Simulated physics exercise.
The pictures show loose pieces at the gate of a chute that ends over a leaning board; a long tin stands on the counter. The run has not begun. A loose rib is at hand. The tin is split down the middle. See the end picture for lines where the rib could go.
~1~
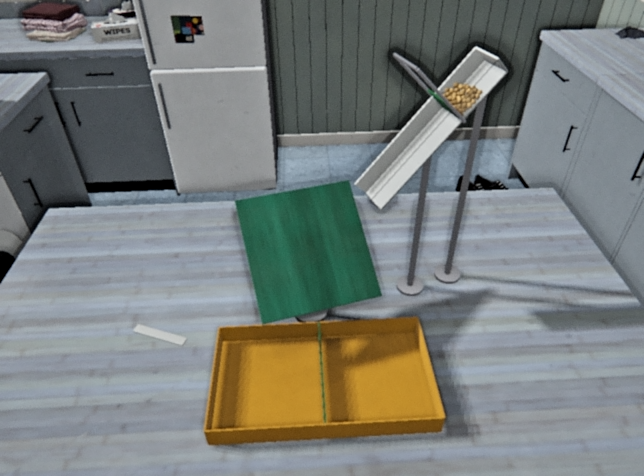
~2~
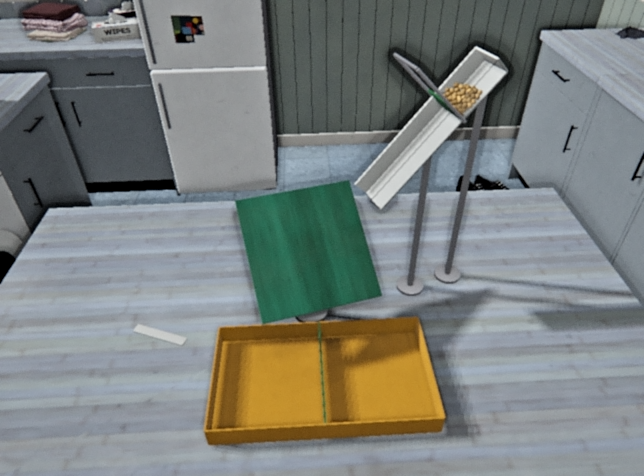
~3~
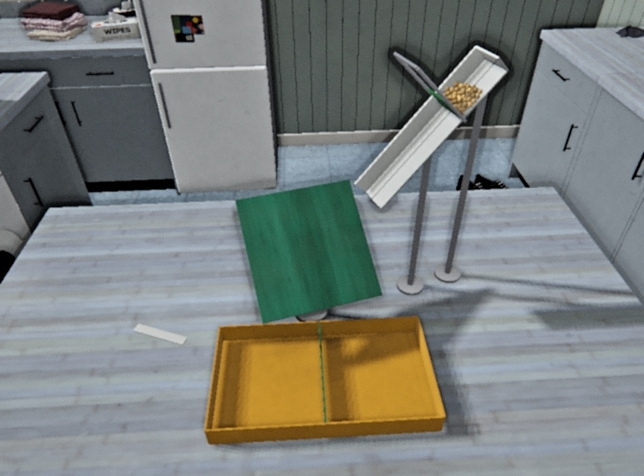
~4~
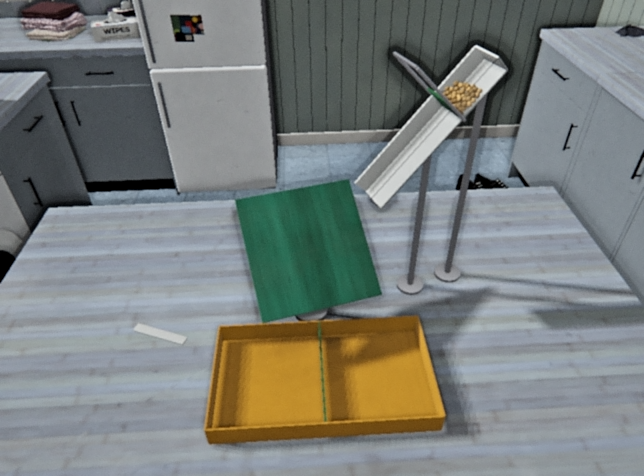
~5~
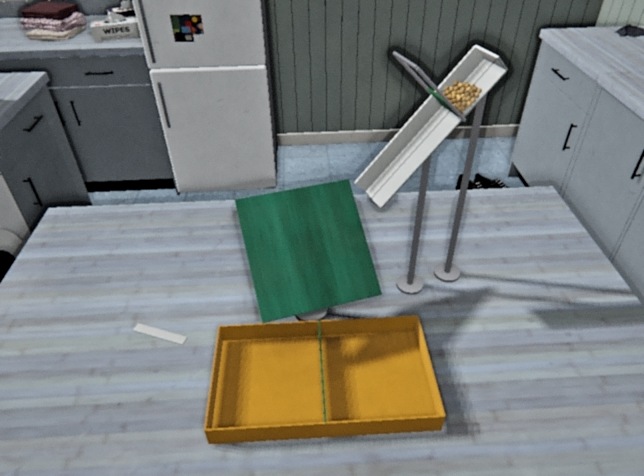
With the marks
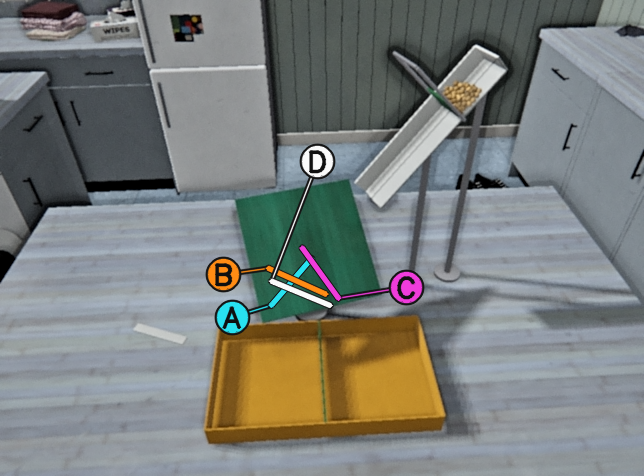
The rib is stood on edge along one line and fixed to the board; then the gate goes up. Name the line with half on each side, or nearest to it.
Best: A.
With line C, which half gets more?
More lands on the right.
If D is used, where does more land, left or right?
Right.
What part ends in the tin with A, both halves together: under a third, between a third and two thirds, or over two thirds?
Over two thirds.
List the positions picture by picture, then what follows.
Load behind the gate at (459, 98), dried chickpeas; lip of the chute at (374, 201), sloping fairly steeply, in the first picture.
Middle of the board at (308, 248), tilted fairly steeply; middle of its low edge at (324, 310); of its high edge at (294, 190), in the second picture.
Front corners of the tin at (205, 430) and (445, 417); front end of its middle wall at (326, 423); gate still shut at (439, 98), in the third picture.
Middle of the load at (459, 97); lip at (374, 200), in the fourth picture.
Middle of the load at (459, 97); lip at (373, 200), in the fifth picture.
On the marked copy, line A from (311, 258) to (271, 305); line B from (268, 268) to (325, 294); line C from (302, 248) to (338, 298); line D from (271, 281) to (330, 305).
For line A, of what is caught, about two thirds in the left half, about a third in the right.
For line B, of what is caught, a small part in the left half, most in the right.
For line C, of what is caught, a small part in the left half, nearly all in the right.
For line D, of what is caught, a small part in the left half, nearly all in the right.
